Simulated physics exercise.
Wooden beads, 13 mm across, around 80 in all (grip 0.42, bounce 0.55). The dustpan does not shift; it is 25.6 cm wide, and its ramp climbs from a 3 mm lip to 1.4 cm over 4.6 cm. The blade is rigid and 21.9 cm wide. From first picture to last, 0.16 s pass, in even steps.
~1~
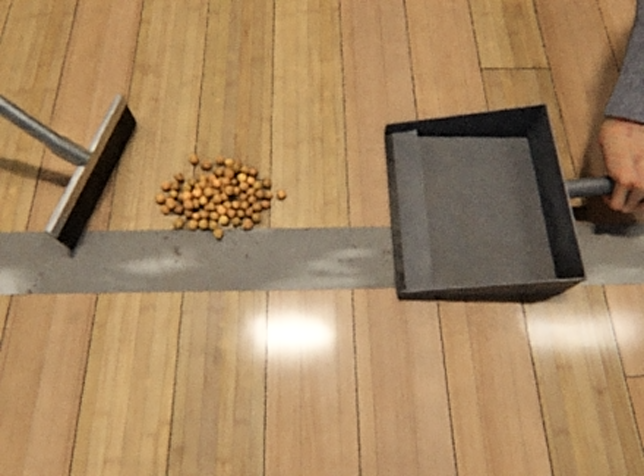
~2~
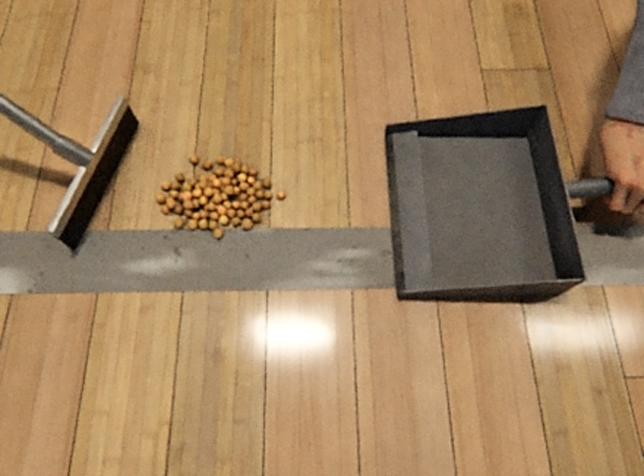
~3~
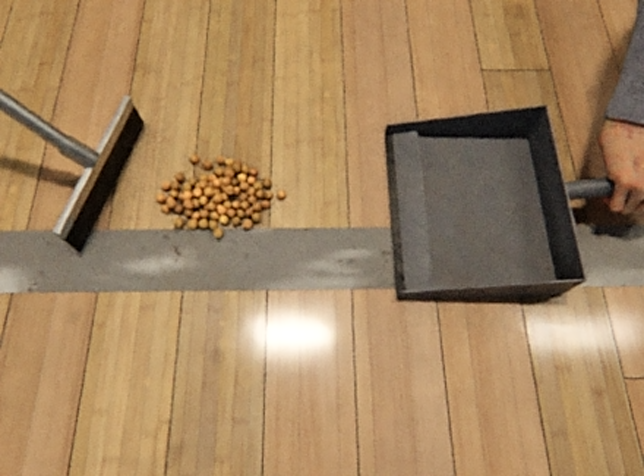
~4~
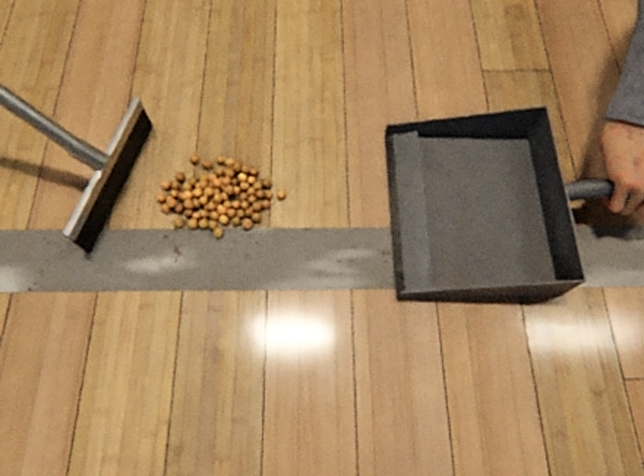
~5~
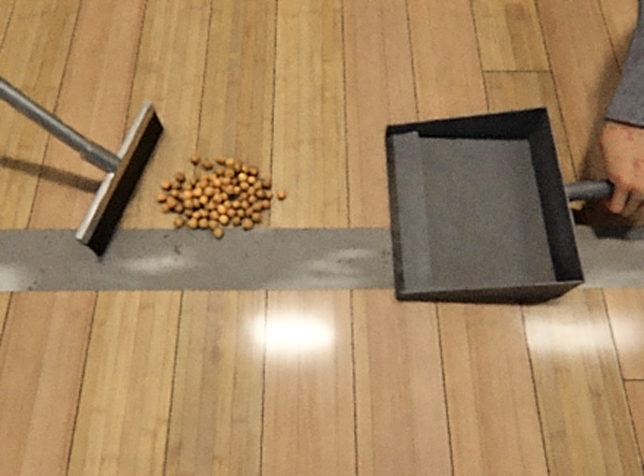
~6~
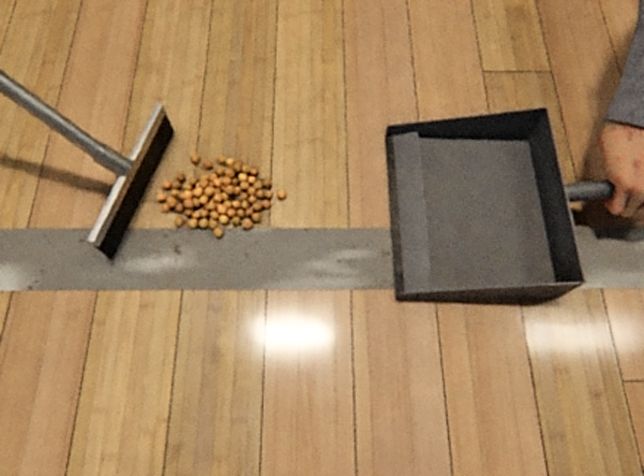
A hand in a grey sleeve grips the handle of a dark grey dustpan at the right of a light wooden plank floor crossed by a grey strip, seen from above at an angle. A heap of small round tan beads sits left of centre, with a tilted, dark-faced blade on a grey handle farther left. The blade slides a short way right towards the beads, which stay still, as do the hand, pan and camera.
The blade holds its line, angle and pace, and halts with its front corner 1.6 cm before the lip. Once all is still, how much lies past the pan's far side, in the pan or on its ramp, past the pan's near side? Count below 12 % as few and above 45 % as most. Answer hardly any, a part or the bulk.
Past the pan's far side: Hardly any; in the pan or on its ramp: A part; past the pan's near side: A part.
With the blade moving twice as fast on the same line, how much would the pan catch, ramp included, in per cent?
In that case some 30 per cent.
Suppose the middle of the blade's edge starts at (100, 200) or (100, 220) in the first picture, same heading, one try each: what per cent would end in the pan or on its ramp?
About 15 and 15 per cent.
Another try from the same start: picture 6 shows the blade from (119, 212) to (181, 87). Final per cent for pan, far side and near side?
Pan 5, far 10, near 5.
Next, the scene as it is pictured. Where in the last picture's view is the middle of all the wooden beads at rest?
Near (389, 251).
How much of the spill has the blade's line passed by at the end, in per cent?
About 10 per cent.
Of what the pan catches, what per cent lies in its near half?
About 80 per cent.
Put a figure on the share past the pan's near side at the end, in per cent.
Roughly 20 per cent.
Then, 0.31 s after the last picture, middle of the blade 20 cm from the lip; 0 % over the lip, far side 0 %, near side 0 %.
Then, 0.51 s after the last picture, middle of the blade 11 cm from the lip; 0 % over the lip, far side 0 %, near side 10 %.
Then, 0.83 s after the last picture, middle of the blade 5 cm from the lip; 25 % over the lip, far side 5 %, near side 20 %.
In the end, far side 5 %, pan 20 %, near side 20 %, in front of the lip or behind the blade 60 %.
